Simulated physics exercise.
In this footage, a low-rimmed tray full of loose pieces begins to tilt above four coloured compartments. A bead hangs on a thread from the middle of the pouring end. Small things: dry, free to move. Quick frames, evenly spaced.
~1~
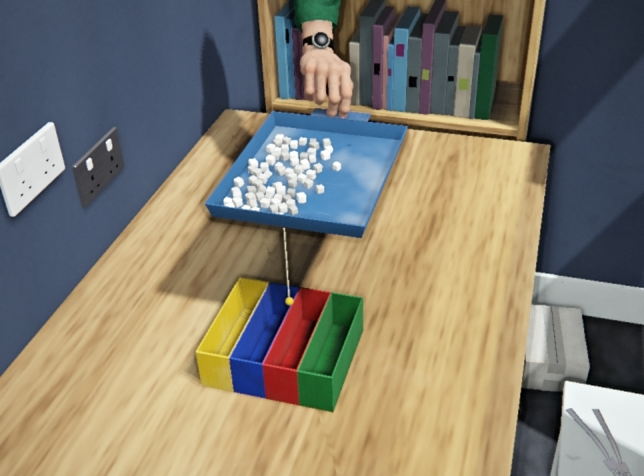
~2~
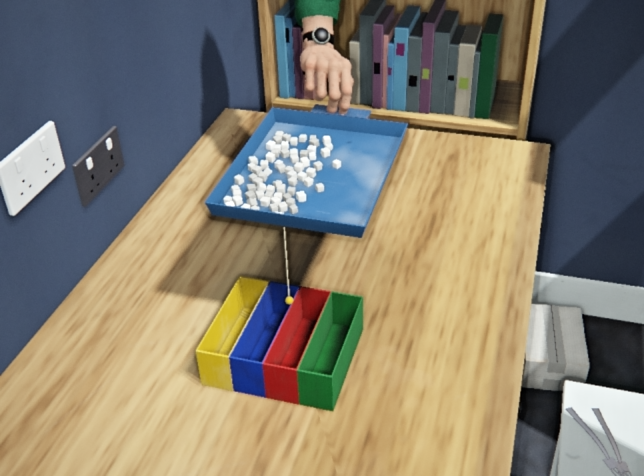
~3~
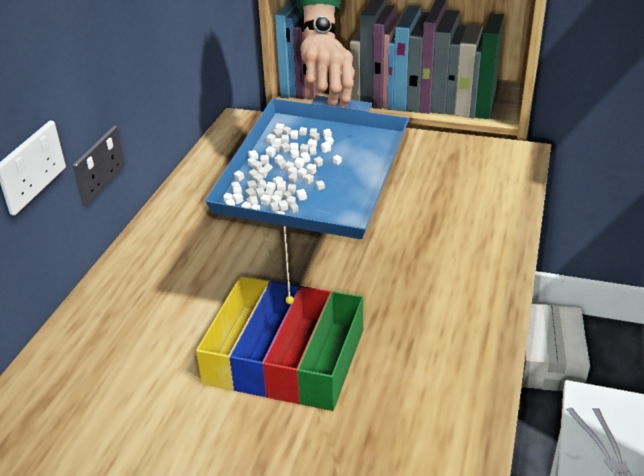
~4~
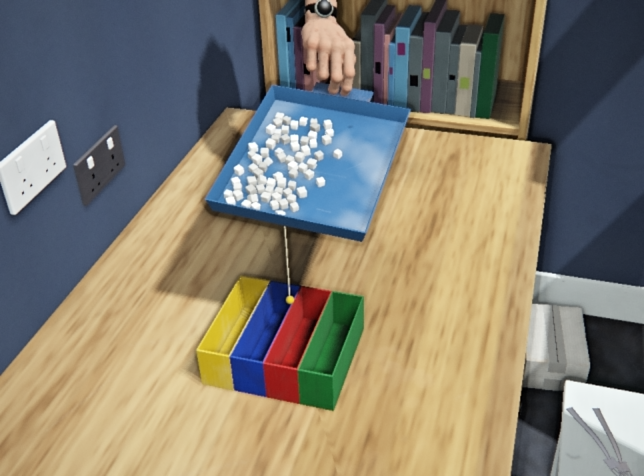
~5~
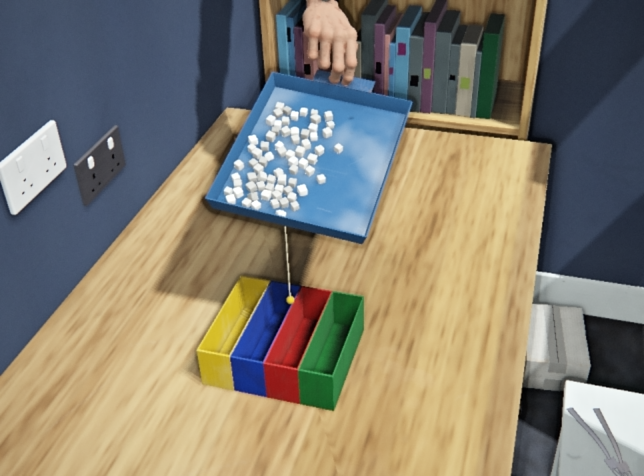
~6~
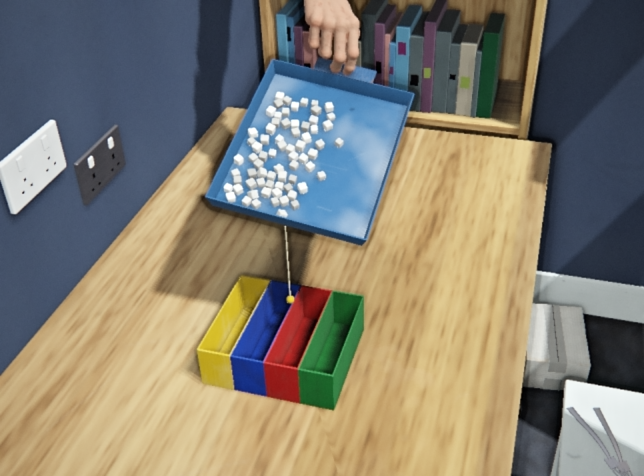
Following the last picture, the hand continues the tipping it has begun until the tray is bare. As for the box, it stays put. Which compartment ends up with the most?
The green one.
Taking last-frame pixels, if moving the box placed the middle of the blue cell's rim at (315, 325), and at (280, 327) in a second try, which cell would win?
Try one: The red cell; try two: The green cell.
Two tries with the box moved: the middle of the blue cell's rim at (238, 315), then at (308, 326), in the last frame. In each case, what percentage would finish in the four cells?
First placement near 20 percent, second near 100 percent.
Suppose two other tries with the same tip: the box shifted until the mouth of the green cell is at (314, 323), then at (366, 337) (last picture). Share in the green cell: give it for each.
Trial 1 near 20 percent, trial 2 near 40 percent.
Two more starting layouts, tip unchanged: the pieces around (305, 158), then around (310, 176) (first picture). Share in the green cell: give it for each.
First try 50 %, second try 40 %.
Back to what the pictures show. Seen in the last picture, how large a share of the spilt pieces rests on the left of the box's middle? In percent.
I'd put it at around 0 per cent.
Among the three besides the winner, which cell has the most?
The runner-up is the red cell.
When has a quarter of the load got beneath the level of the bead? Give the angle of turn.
About 115 degrees.
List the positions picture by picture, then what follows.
In the first picture, corners of the pouring end at (210, 202) and (361, 223), level; middle of the load at (281, 171), sugar cubes; bead on its thread at (289, 301); yellow cell at (215, 368); blue cell at (248, 375); red cell at (281, 381); green cell at (315, 388).
In the second picture, corners of the pouring end at (210, 201) and (361, 223), level; middle of the load at (281, 168).
In the third picture, corners of the pouring end at (211, 199) and (362, 225), tipped barely, lowest at the right corner; middle of the load at (282, 164).
In the fourth picture, corners of the pouring end at (211, 197) and (363, 229), tipped a little, lowest at the right corner; middle of the load at (282, 158).
In the fifth picture, corners of the pouring end at (211, 196) and (363, 232), tipped clearly, lowest at the right corner; middle of the load at (290, 155).
In the sixth picture, corners of the pouring end at (211, 194) and (363, 235), tipped clearly, lowest at the right corner; middle of the load at (272, 154); yellow cell at (216, 366); blue cell at (249, 373); red cell at (282, 379); green cell at (316, 386).
Soon, tray tipped steeply; nearly all on the tray; a small part falling or outside the box.
A while on, tray tipped past a quarter turn; most on the tray; a stray few in the green cell; about a quarter falling or outside the box.
Towards the end, tray tipped past a quarter turn; about a third in the green cell; about a quarter in the red cell; a stray few in the blue cell; about half falling or outside the box.
Finally, tray tipped past a quarter turn; about a third in the green cell; about a quarter in the red cell; a stray few in the blue cell; none in the yellow cell; about half outside the box.
